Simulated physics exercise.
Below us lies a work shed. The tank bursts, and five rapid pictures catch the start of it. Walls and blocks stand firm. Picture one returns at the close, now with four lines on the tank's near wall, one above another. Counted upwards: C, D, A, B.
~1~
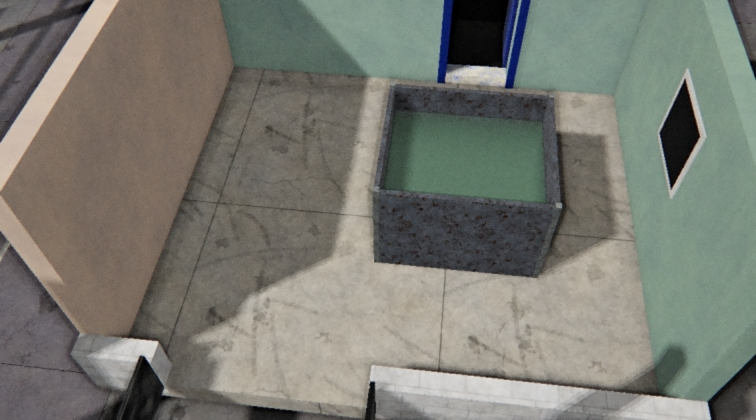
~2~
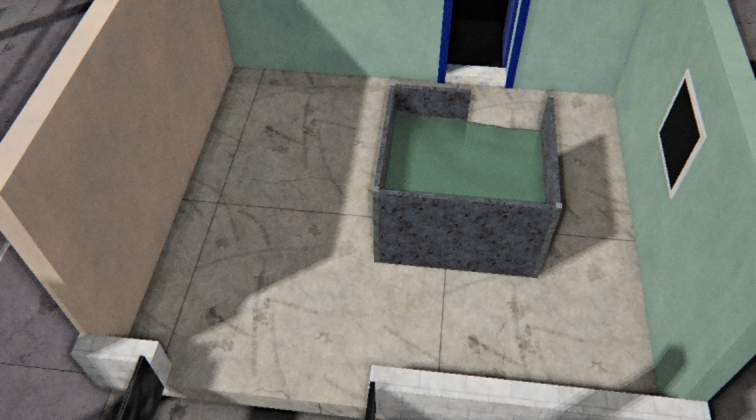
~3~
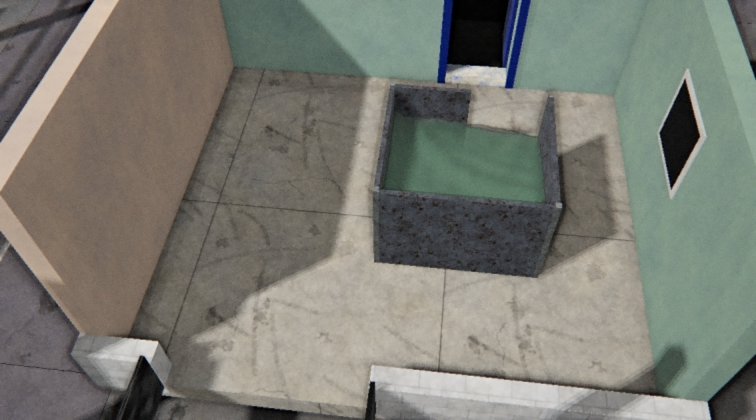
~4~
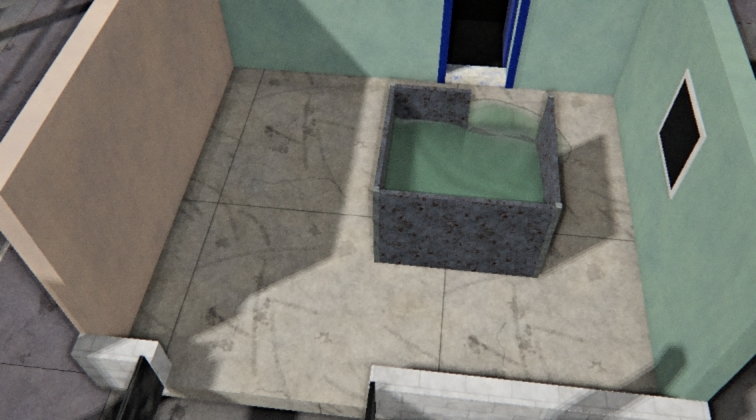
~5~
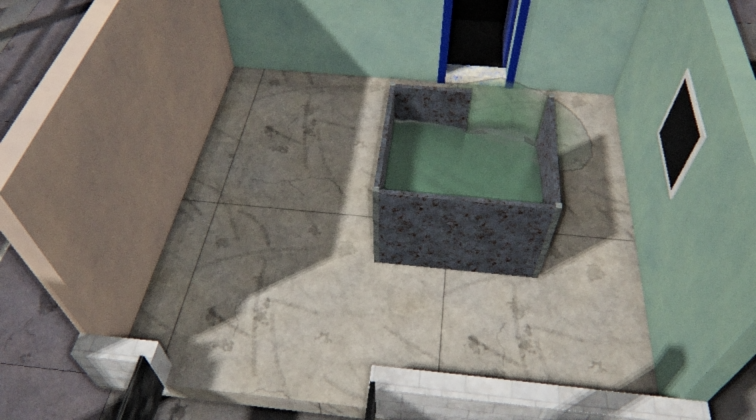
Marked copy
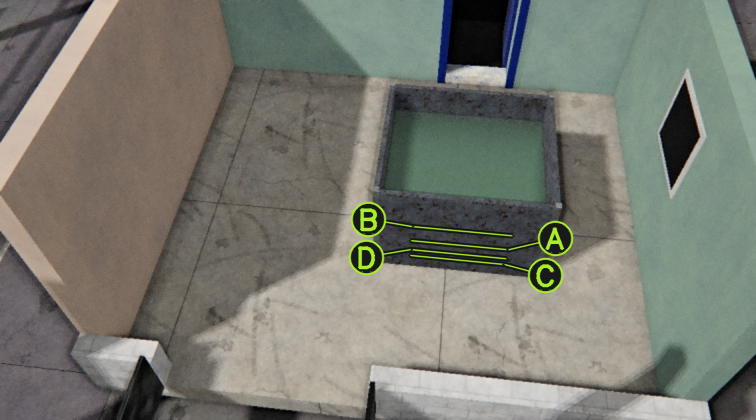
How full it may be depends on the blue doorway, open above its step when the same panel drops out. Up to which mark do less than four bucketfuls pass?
It is D.
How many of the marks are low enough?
Two of them.
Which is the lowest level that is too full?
A it is.
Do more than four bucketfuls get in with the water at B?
Yes, that goes wrong.
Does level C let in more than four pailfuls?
No, not at all.
In lime, A at (459, 245); B at (461, 231); C at (457, 259); D at (458, 254); from the bottom up C, D, A, B.
If A is chosen, about 10 bucketfuls get in.
If B is chosen, dozens of bucketfuls pour in.
If C is chosen, nothing gets over.
If D is chosen, a bucket or two gets in.
